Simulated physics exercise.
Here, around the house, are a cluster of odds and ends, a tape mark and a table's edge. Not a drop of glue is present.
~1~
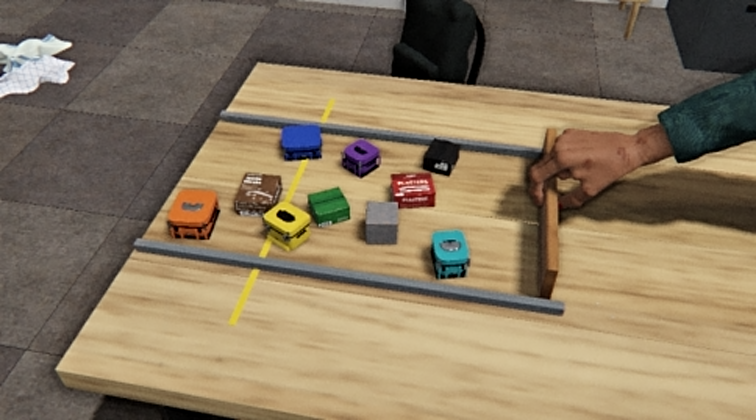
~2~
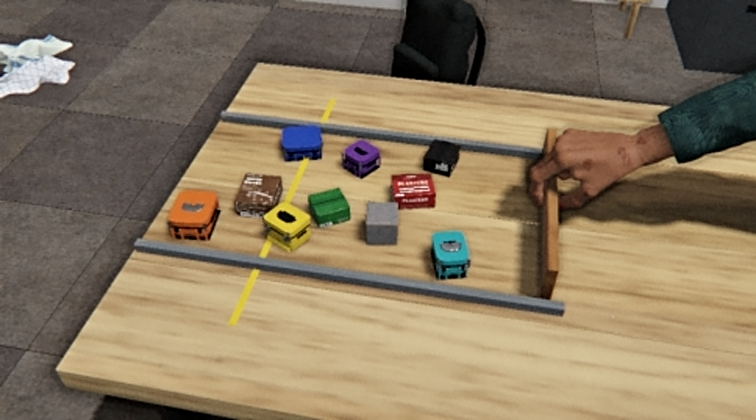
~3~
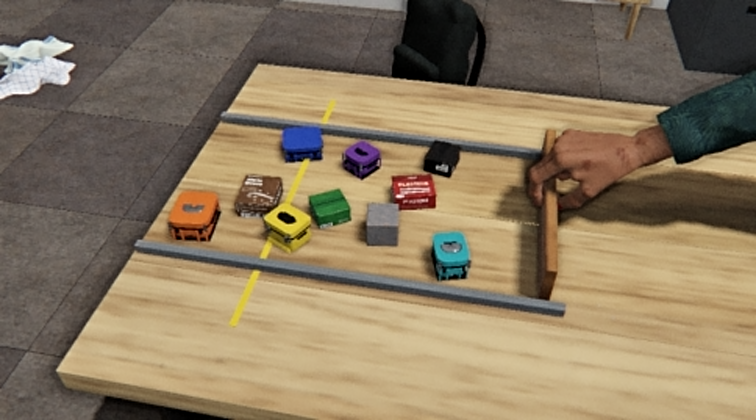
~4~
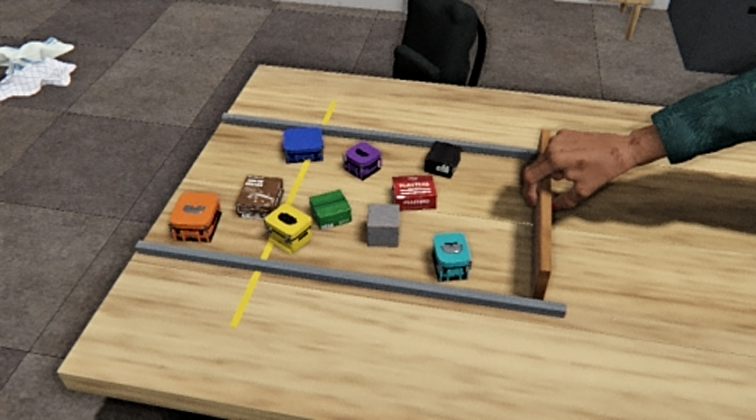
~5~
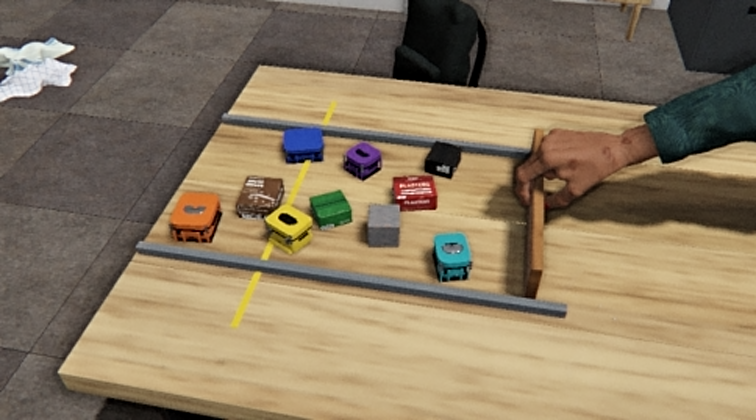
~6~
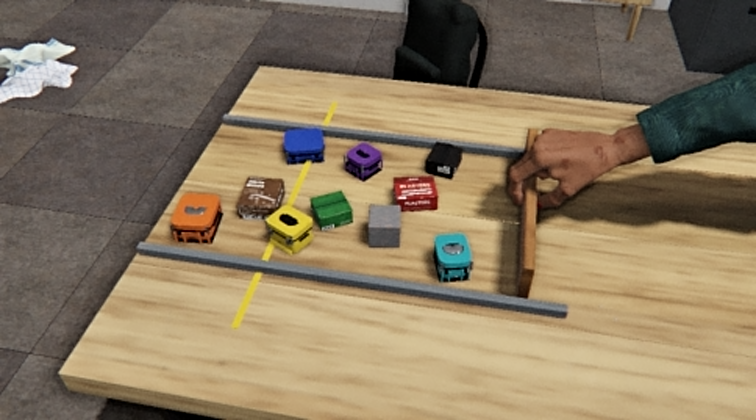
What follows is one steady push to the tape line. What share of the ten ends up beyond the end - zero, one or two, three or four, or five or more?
Band: No fallers.
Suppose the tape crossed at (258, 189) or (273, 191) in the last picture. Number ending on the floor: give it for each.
In the first try the count is 2, and in the second it is 0.
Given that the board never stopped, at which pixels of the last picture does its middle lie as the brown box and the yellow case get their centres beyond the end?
The middle would be close to (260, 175) and then close to (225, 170).
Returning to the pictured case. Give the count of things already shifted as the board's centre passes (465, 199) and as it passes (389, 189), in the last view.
I count 1 first and 6 after.
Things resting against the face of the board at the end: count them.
Count: 4.
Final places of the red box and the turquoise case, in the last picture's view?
The red box at (281, 173), the turquoise case at (259, 229).
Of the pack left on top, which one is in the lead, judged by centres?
That would be the orange case, which ends nearest.
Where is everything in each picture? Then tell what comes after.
The first picture shows orange case (195, 215); brown box (259, 195); blue case (302, 143); board (548, 207); tape (292, 190).
The second picture shows brown box (259, 195); yellow case (288, 227).
The third picture shows blue case (303, 145); red box (413, 192).
The fourth picture shows orange case (197, 218); grey block (383, 225).
The fifth picture shows brown box (261, 198); black box (443, 160).
The sixth picture shows orange case (198, 219); brown box (262, 198); blue case (304, 147); board (528, 207); tape (295, 193).
Early on, none off yet; orange case at rest near (198, 219); brown box at rest near (262, 198); blue case at rest near (304, 147).
A while later, none off yet; orange case at rest near (198, 219); brown box at rest near (262, 198); blue case moving near (297, 144).
Finally, the number that fall off is zero.
